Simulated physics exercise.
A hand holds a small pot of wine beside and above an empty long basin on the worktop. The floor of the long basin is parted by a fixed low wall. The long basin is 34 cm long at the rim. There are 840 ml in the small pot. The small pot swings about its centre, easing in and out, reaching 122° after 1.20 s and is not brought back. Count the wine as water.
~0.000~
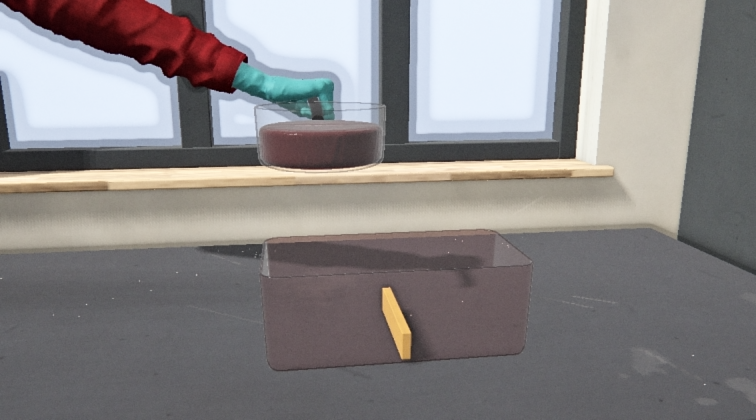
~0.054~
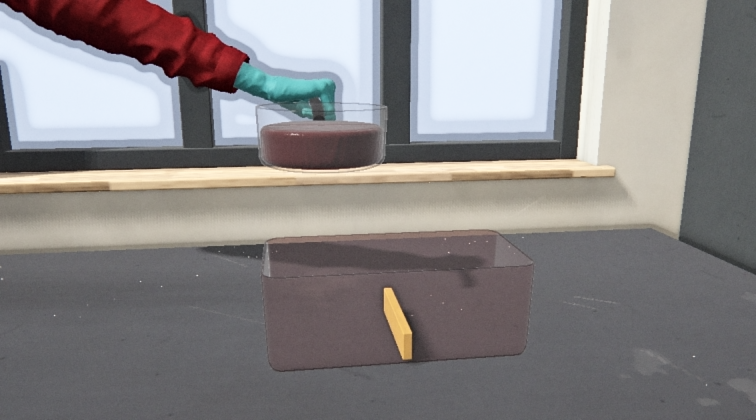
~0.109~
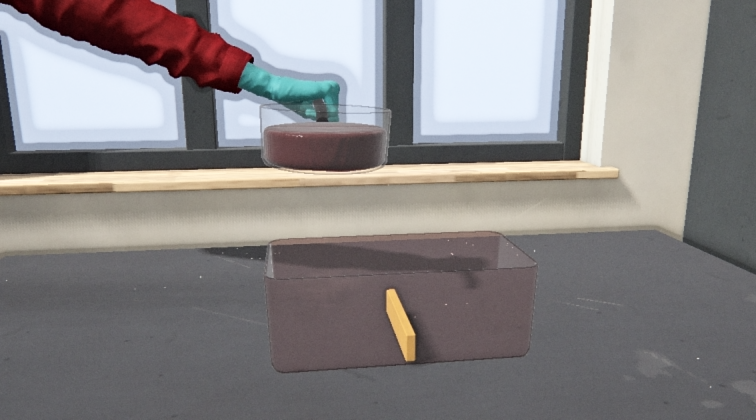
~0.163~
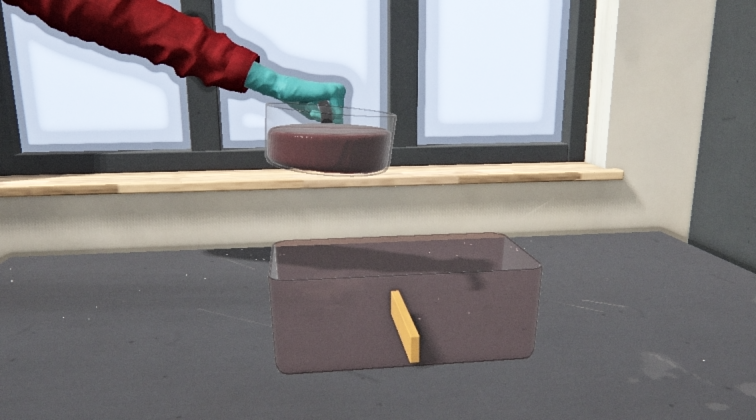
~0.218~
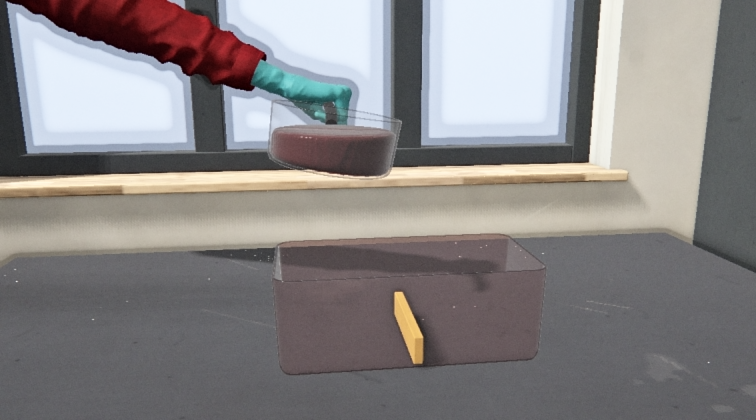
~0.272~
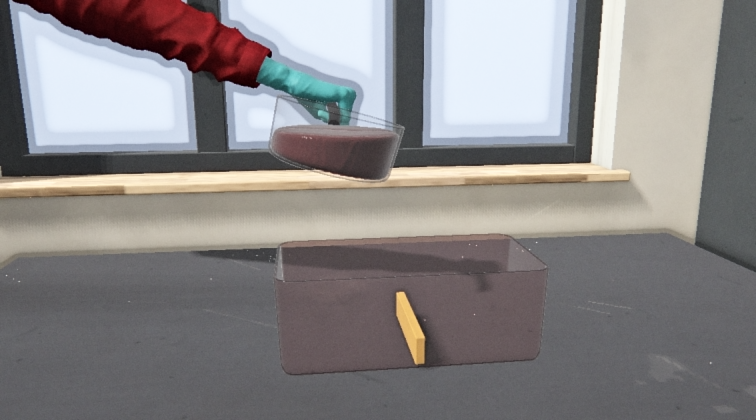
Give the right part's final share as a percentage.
The far part has some 71 per cent.
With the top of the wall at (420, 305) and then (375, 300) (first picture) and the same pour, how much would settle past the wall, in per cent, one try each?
In turn about 55 and 90 per cent.
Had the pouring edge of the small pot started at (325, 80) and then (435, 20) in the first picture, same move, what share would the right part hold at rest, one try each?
In turn about 25 and 65 per cent.
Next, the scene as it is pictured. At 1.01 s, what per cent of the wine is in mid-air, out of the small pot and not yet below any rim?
About 7 per cent.
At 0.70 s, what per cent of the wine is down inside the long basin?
Some 18 per cent.
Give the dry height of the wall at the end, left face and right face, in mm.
Some 28 mm on the left and 14 mm on the right.
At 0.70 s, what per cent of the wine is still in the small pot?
Near 40 in a hundred.
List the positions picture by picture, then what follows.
In the first frame, it leans 0°; its right rim is at (384, 107); the wine meets the walls at (259, 128) and (381, 126); the long basin's rim runs from (263, 258) to (513, 247); the wall's top is at (396, 309).
In the second frame, it leans 1°; its right rim is at (385, 108); the wine meets the walls at (260, 127) and (382, 126).
In the third frame, it leans 2°; its right rim is at (389, 112); the wine meets the walls at (263, 128) and (386, 128).
In the fourth frame, it leans 5°; its right rim is at (395, 117); the wine meets the walls at (268, 129) and (390, 130).
In the fifth frame, it leans 10°; its right rim is at (399, 122); the wine meets the walls at (272, 131) and (394, 132).
In the sixth frame, it leans 15°; its right rim is at (402, 129); the wine meets the walls at (273, 131) and (398, 132).
After 0.70 s the tilt is 77° and 40 per cent is still to pour, 0 is left of the wall and 19 right of it.
After 1.01 s the tilt is 115° and 3 per cent is still to pour, 19 is left of the wall and 71 right of it.
After 1.34 s the tilt is 122° and 0 per cent is still to pour, 28 is left of the wall and 72 right of it.
After 1.70 s the tilt is 122° and 0 per cent is still to pour, 28 is left of the wall and 71 right of it.
In the end 28 per cent lies left of the wall, 71 right of it and 1 outside.
